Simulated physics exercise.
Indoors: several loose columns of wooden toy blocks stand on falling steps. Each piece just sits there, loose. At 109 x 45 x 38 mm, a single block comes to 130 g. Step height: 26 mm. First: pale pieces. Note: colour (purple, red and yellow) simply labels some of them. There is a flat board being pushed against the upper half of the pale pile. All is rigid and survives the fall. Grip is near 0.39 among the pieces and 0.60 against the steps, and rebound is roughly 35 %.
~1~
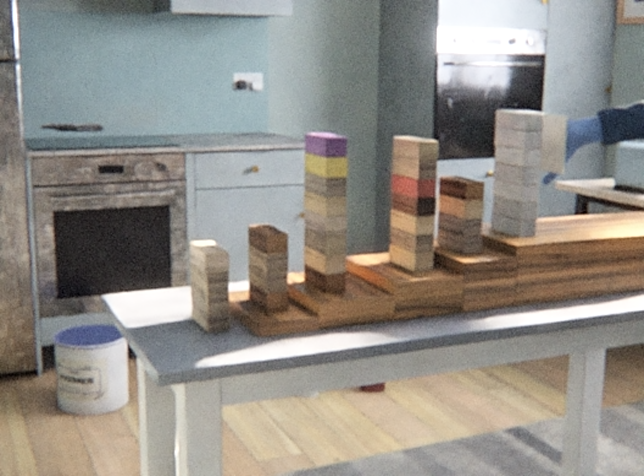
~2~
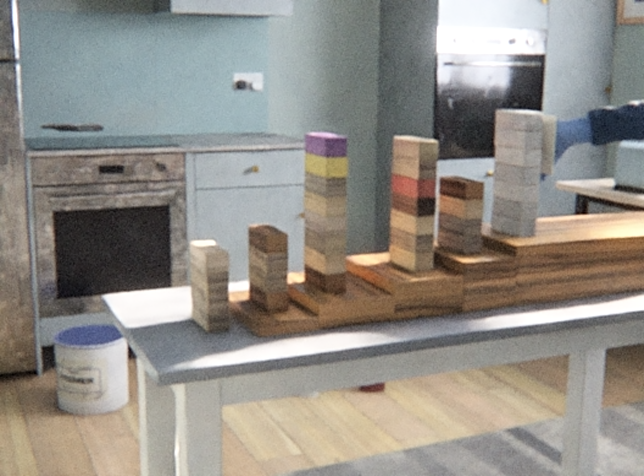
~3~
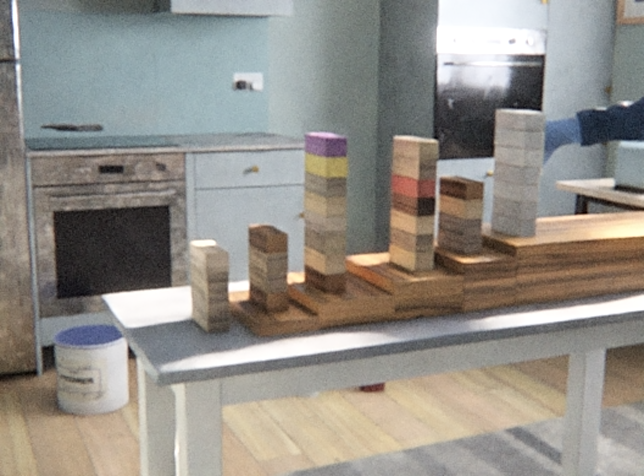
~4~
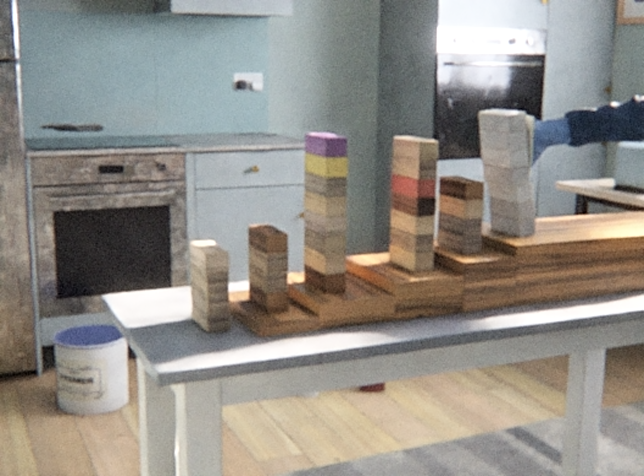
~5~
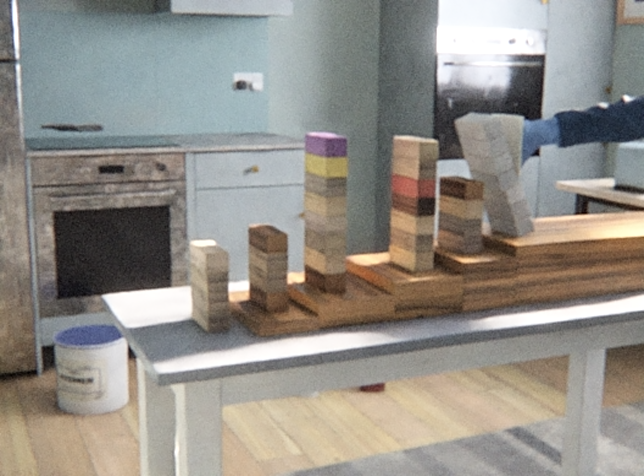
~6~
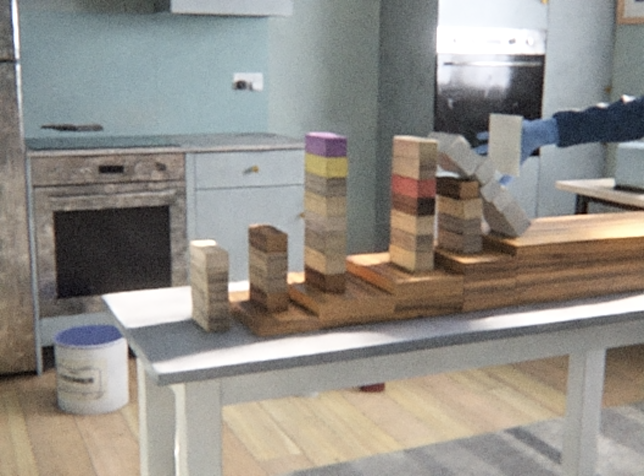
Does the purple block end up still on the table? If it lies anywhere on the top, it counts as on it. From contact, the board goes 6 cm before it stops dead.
Yes.
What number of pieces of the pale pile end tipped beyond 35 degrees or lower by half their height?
In total, 7 of the pale pieces.
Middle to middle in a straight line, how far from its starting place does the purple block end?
About 21 cm from where it started.
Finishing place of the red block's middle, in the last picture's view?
Check around (333, 260) in the last image.
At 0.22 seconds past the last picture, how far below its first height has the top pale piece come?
About 8 cm.
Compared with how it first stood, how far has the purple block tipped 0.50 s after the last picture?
Close to 40° of tilt compared with the start.
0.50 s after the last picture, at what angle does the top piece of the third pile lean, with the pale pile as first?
Its lean is roughly 30 degrees.
Then, 0.22 s after the last picture, 7 of the pale pile down; none of the 27 other blocks off the table, 9 disturbed; purple block unmoved; red block leaning 14°.
Then, 0.50 s after the last picture, 7 of the pale pile down; none of the 27 other blocks off the table, 17 disturbed; purple block leaning 41°, 21 mm lower; red block leaning 49°, 11 cm lower.
Then, 0.88 s after the last picture, 7 of the pale pile down; none of the 27 other blocks off the table, 25 disturbed; purple block leaning 74°, 18 cm lower; yellow block on its side.
Then, 1.40 s after the last picture, 7 of the pale pile down; 5 of the 27 other blocks off the table; purple block leaning 60°, 20 cm lower; red block leaning 43°, 14 cm lower.
By the end, 7 of the pale pile down; 5 of the 27 other blocks off the table; purple block leaning 60°, 20 cm lower; yellow block upside down; red block leaning 43°, 14 cm lower. As the last picture would show them, middles, purple block near (304, 251).
